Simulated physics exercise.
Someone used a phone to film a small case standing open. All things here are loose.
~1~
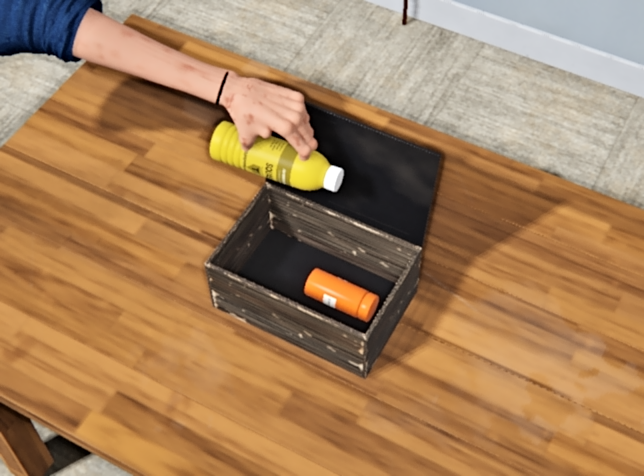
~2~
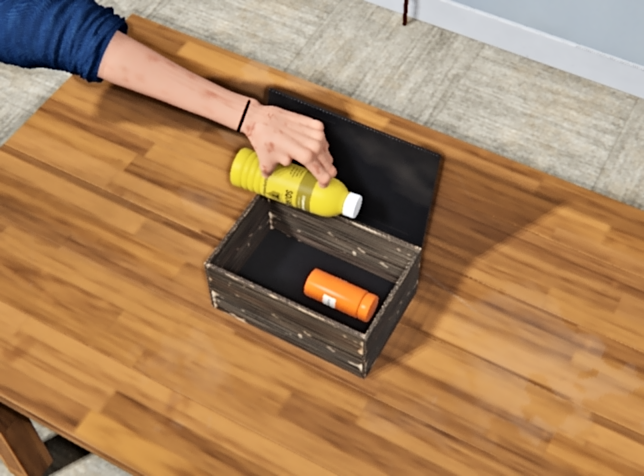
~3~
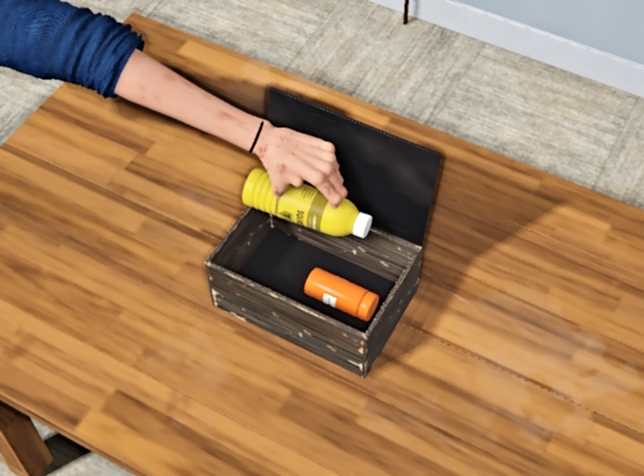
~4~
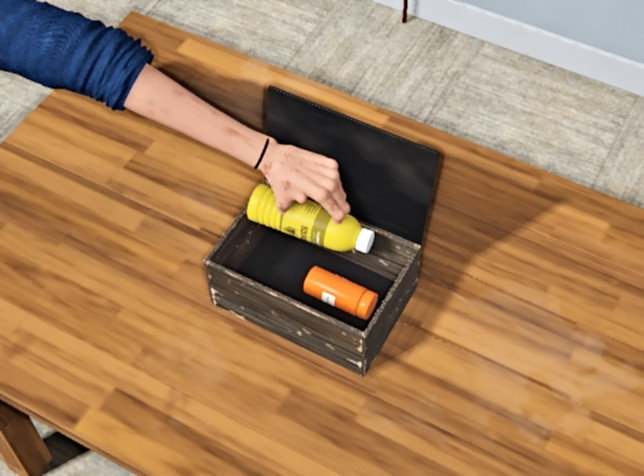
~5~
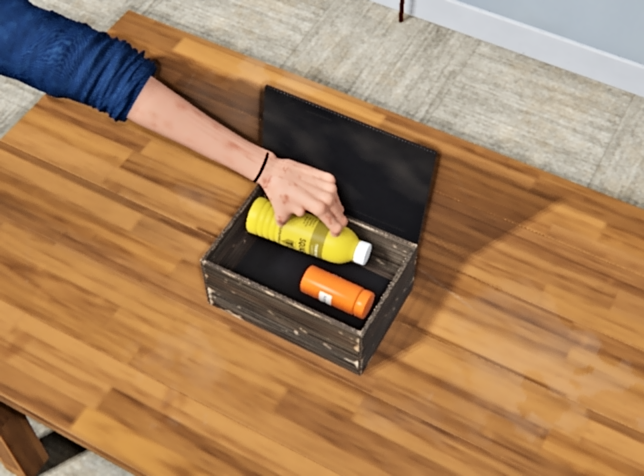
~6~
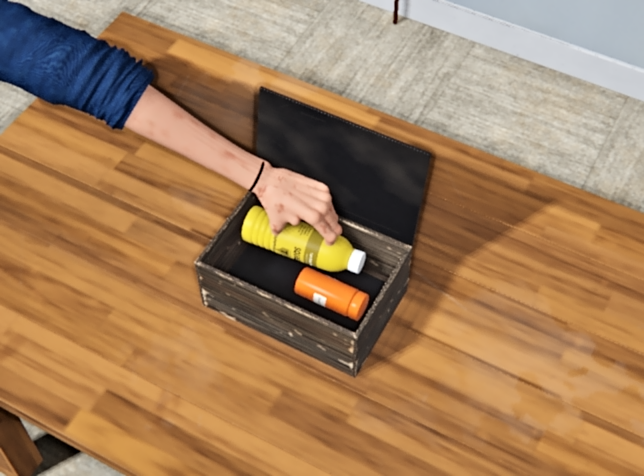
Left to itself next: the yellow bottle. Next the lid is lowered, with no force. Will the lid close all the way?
Well, the lid goes all the way down, see.
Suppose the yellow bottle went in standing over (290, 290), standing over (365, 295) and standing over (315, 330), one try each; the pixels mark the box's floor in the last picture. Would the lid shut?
Try one: Not closed. Try two: Not closed. Try three: Not closed.
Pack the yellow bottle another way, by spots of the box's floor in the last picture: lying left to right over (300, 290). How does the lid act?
Lid: Closed.
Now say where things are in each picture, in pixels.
The first picture shows still above its spot; yellow bottle (278, 160); orange shaker (342, 295).
The second picture shows still above its spot; yellow bottle (298, 186); orange shaker (341, 296).
The third picture shows still above its spot; yellow bottle (308, 206); orange shaker (342, 294).
The fourth picture shows still above its spot; yellow bottle (312, 222); orange shaker (341, 293).
The fifth picture shows still above its spot; yellow bottle (310, 234); orange shaker (337, 292).
The sixth picture shows put in, still held; yellow bottle (305, 243); orange shaker (332, 294).
Then, 0.80 s after the last picture, lid starting down; yellow bottle rolled about its own width near (309, 254); orange shaker rolled about its own width.
Then, 1.50 s after the last picture, lid 65° above the rim; yellow bottle rolled about its own width near (309, 254); orange shaker rolled about its own width.
Then, 1.80 s after the last picture, lid 35° above the rim; yellow bottle rolled about its own width near (309, 254); orange shaker rolled about its own width.
Then, 2.00 s after the last picture, lid 9° above the rim; yellow bottle rolled about its own width near (309, 254); orange shaker rolled about its own width.
At rest, lid shut; moved from the start, yellow bottle and orange shaker. Seen from the same camera at the end, yellow bottle near (309, 254).
